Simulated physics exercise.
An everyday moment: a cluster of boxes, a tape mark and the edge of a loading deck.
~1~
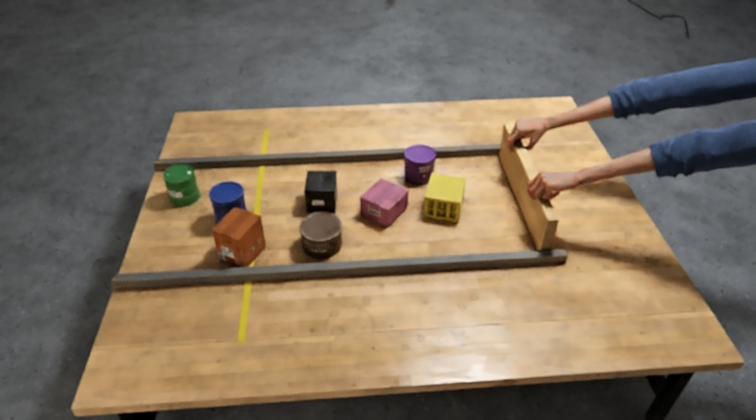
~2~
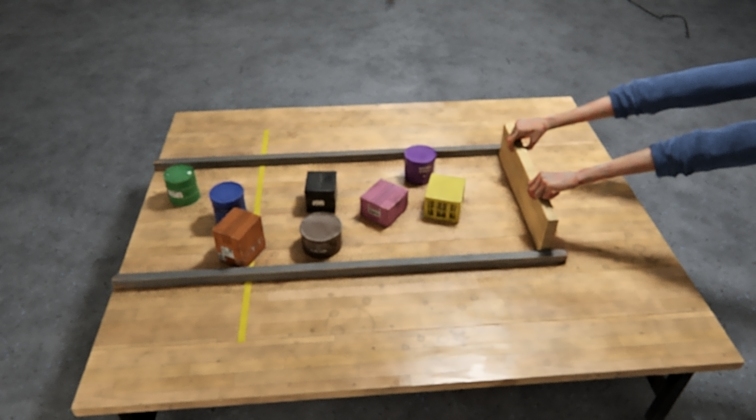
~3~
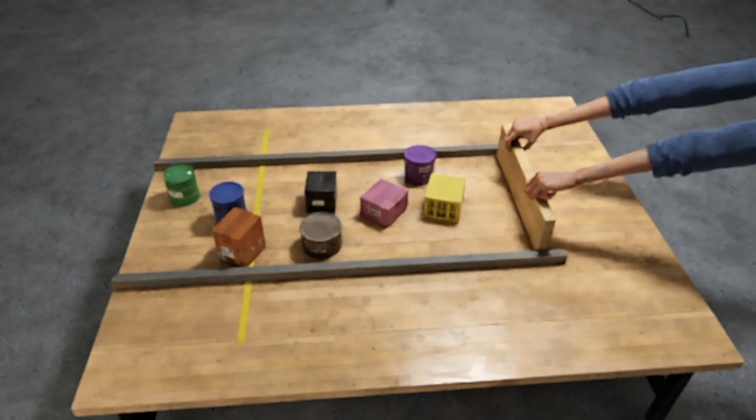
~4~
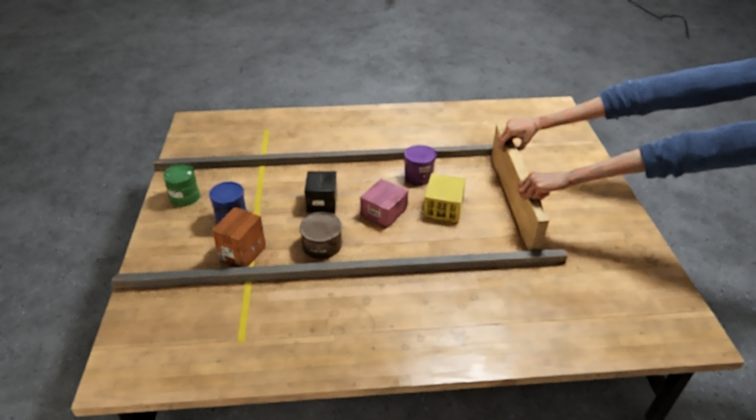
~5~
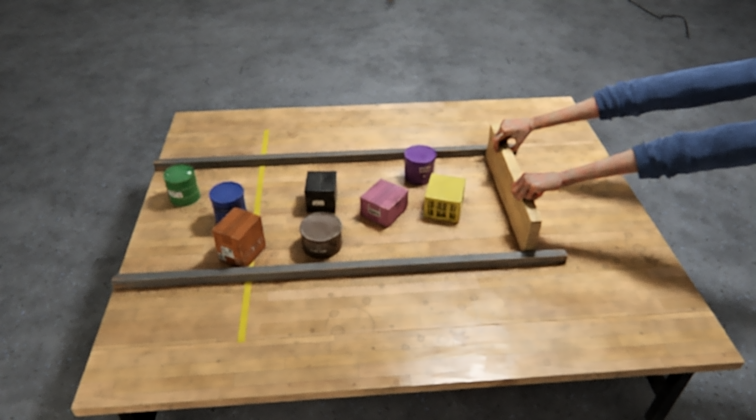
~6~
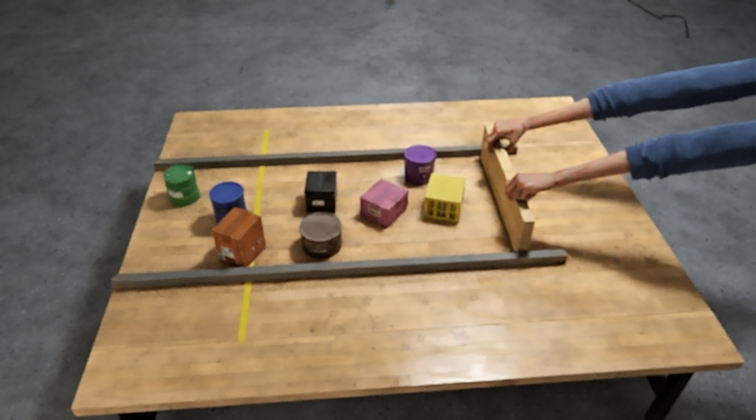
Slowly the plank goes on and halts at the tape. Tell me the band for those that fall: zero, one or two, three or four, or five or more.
The number that fall off is zero.
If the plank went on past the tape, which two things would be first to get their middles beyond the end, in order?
Earliest first: The blue pail, then the green canister.
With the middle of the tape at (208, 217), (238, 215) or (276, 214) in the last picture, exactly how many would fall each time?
The counts: 2, 0 and 0.
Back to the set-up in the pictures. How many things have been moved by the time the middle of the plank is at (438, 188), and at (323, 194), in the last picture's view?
The counts are 3 and 5.
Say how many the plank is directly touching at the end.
The number is 3.
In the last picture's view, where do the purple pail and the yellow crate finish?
Near (243, 172) and (237, 211).
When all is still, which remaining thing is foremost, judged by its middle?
It is the blue pail.
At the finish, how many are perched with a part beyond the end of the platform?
It comes to 0.
Soon after, none off yet; green canister at rest near (182, 186); blue pail at rest near (229, 206); orange parcel at rest near (240, 238).
At rest, the number that fall off is zero.
